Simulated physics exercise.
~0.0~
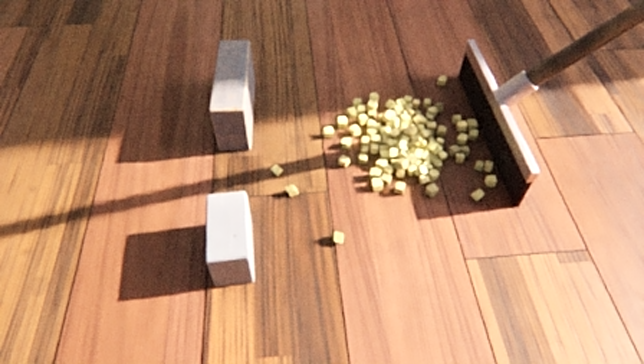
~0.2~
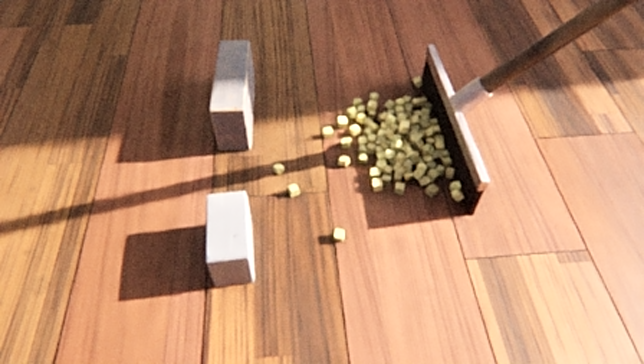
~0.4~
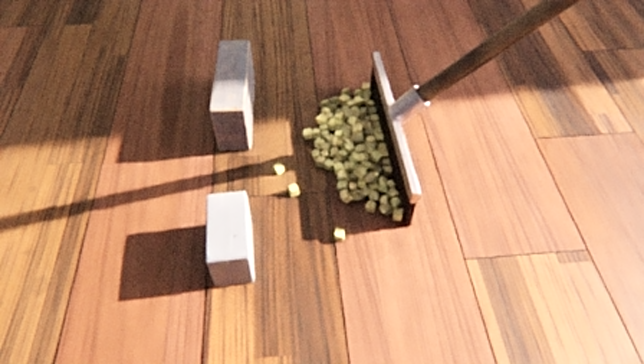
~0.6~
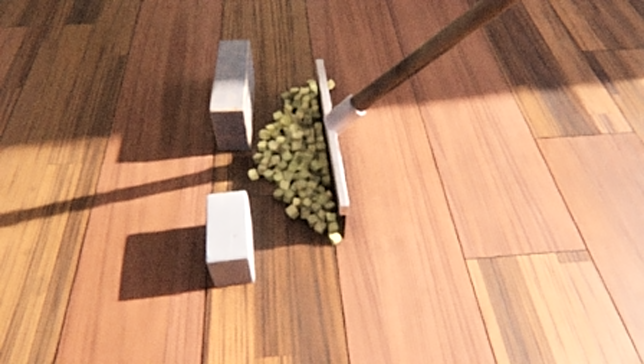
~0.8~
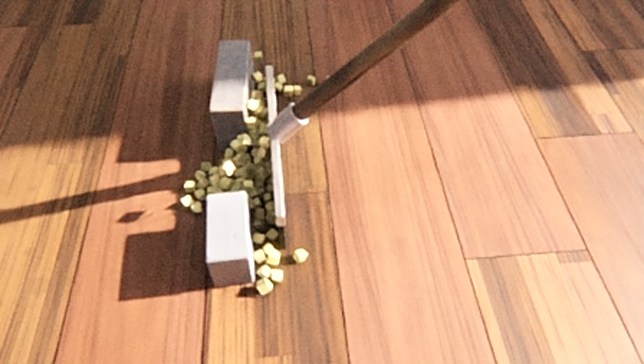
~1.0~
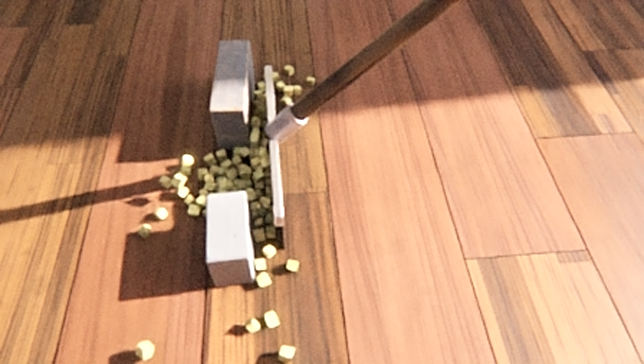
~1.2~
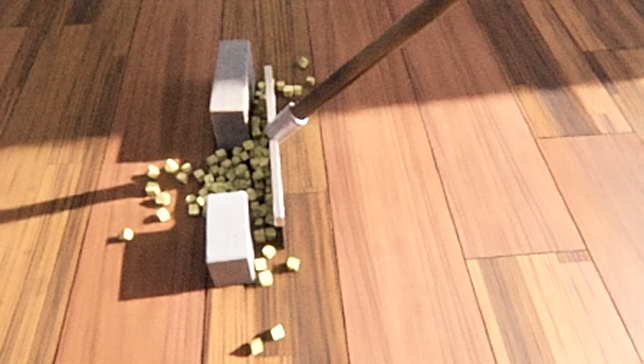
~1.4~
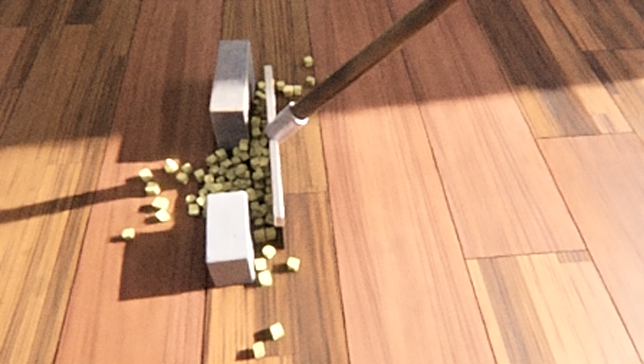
A squeegee pushes yellowish cubes left against two blocks, and some spill through the gap.
